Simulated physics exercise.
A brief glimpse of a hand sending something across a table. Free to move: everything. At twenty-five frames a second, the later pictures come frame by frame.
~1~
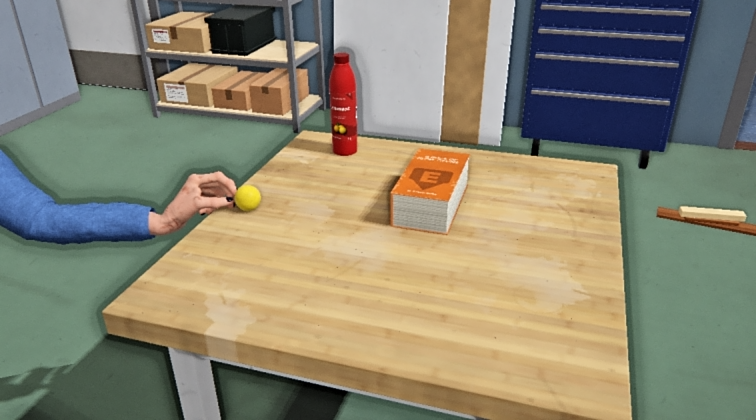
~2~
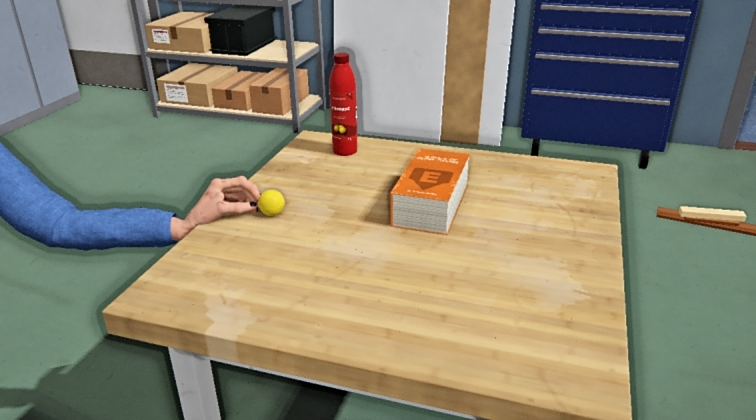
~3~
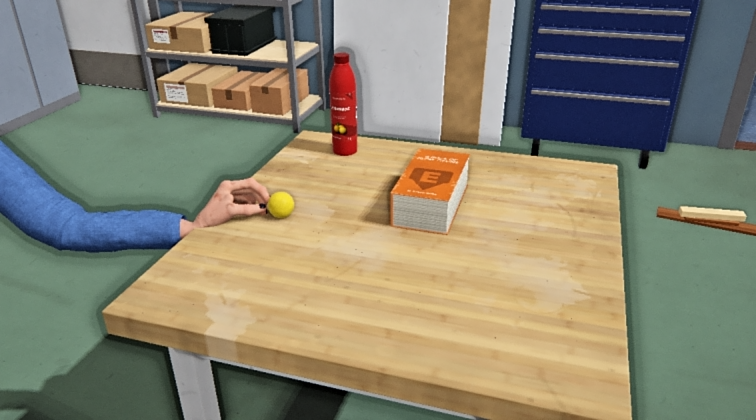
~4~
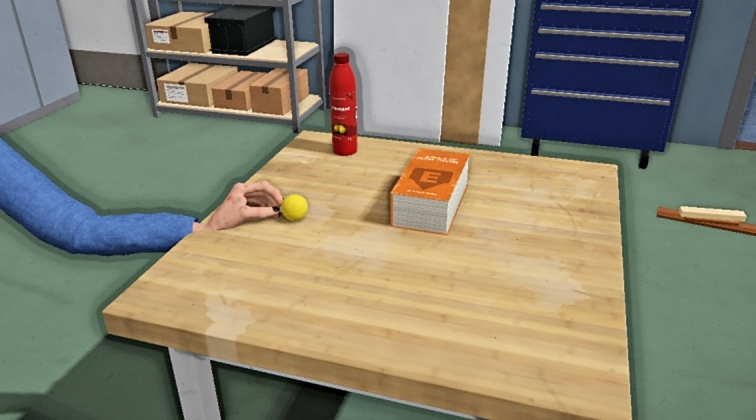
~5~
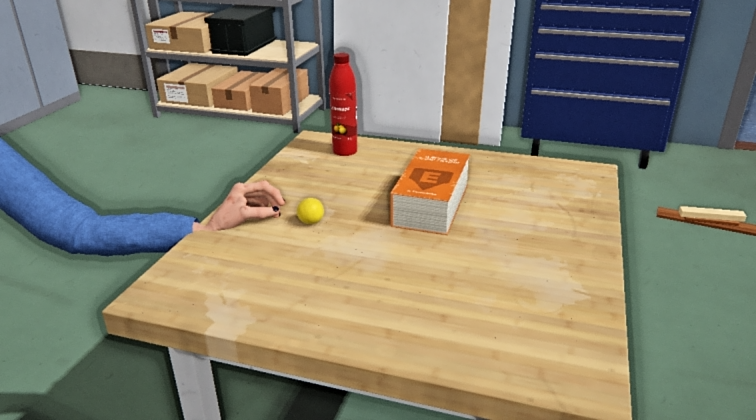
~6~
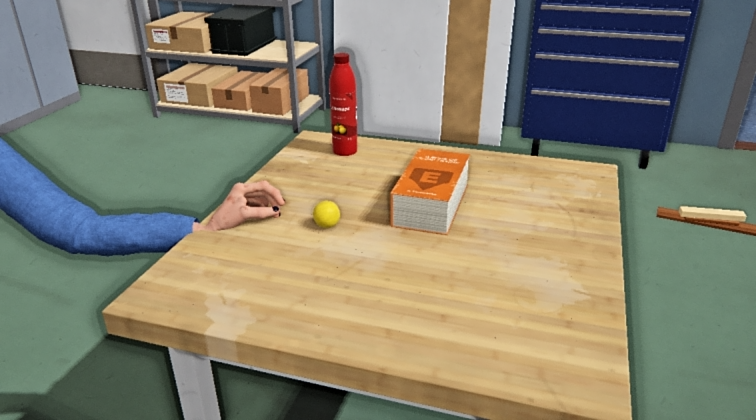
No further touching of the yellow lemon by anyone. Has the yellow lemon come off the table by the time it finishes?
Yes.
Then, 0.30 s past the last view, yellow lemon displaced well along near (455, 241).
Then, 0.70 s past the last view, yellow lemon now off the table.
Then, 1.00 s past the last view, things are still on the move.
Finally, off the table, yellow lemon.
